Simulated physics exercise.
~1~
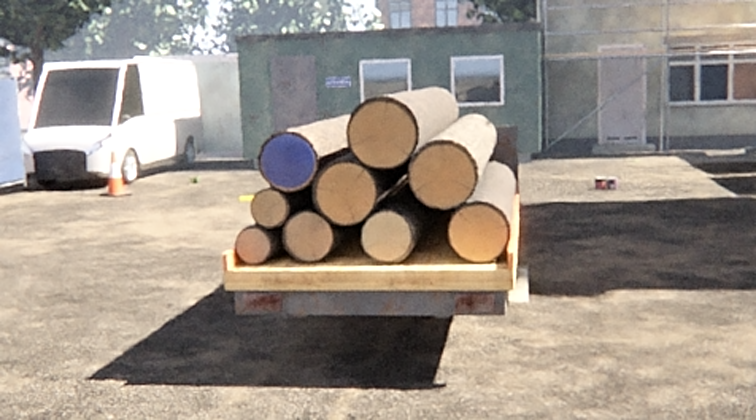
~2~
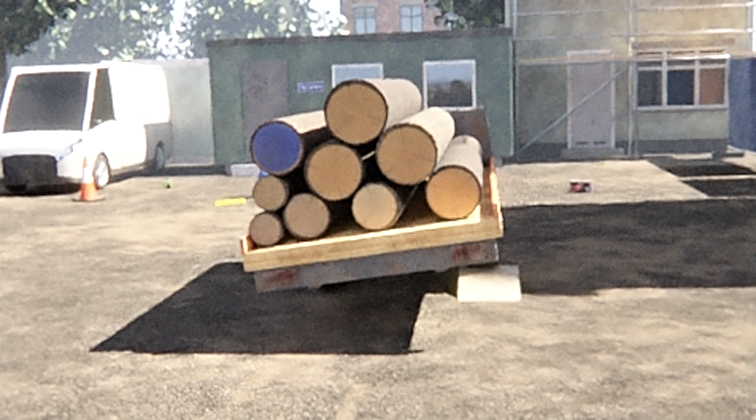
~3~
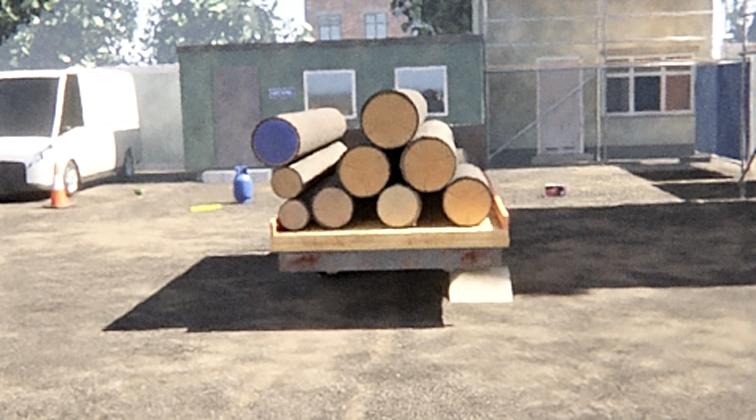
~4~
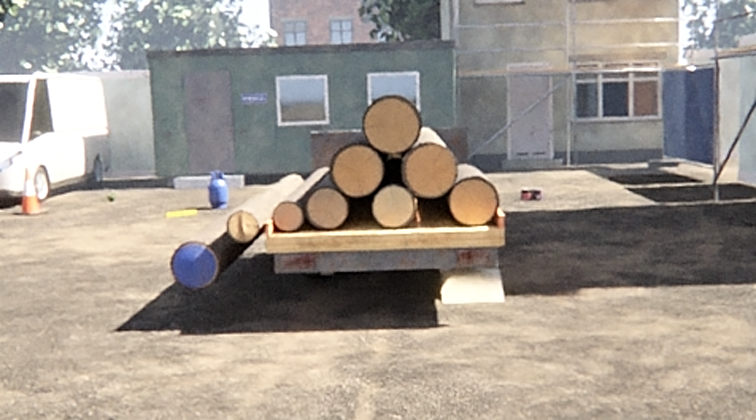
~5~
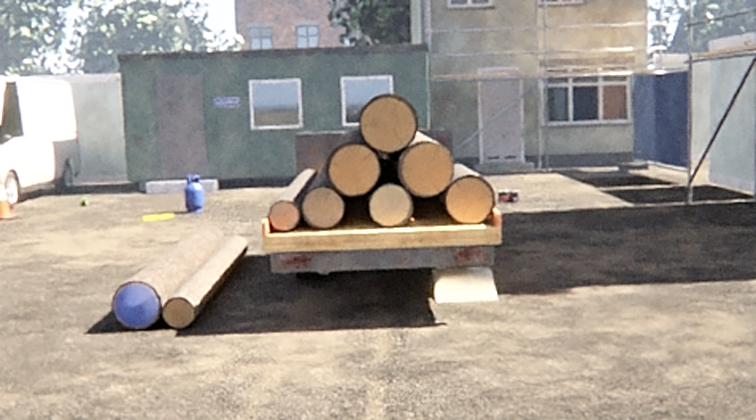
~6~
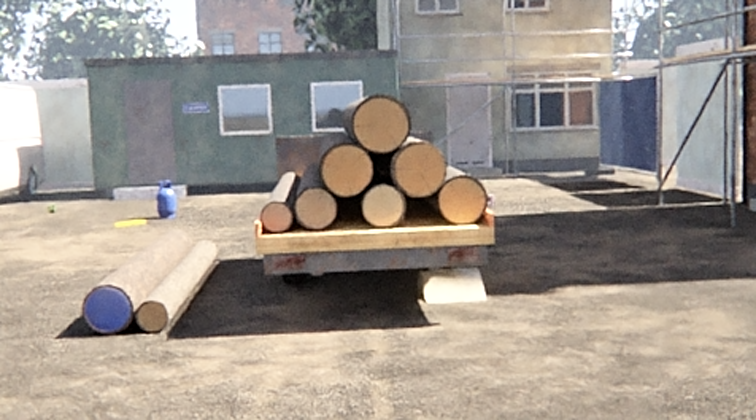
In a sunlit yard beside a green building, a low trailer stacked with loose logs tilts over a pale block under its right side and levels out, and the blue-ended log rolls off the left edge with a smaller one, both ending side by side on the ground.
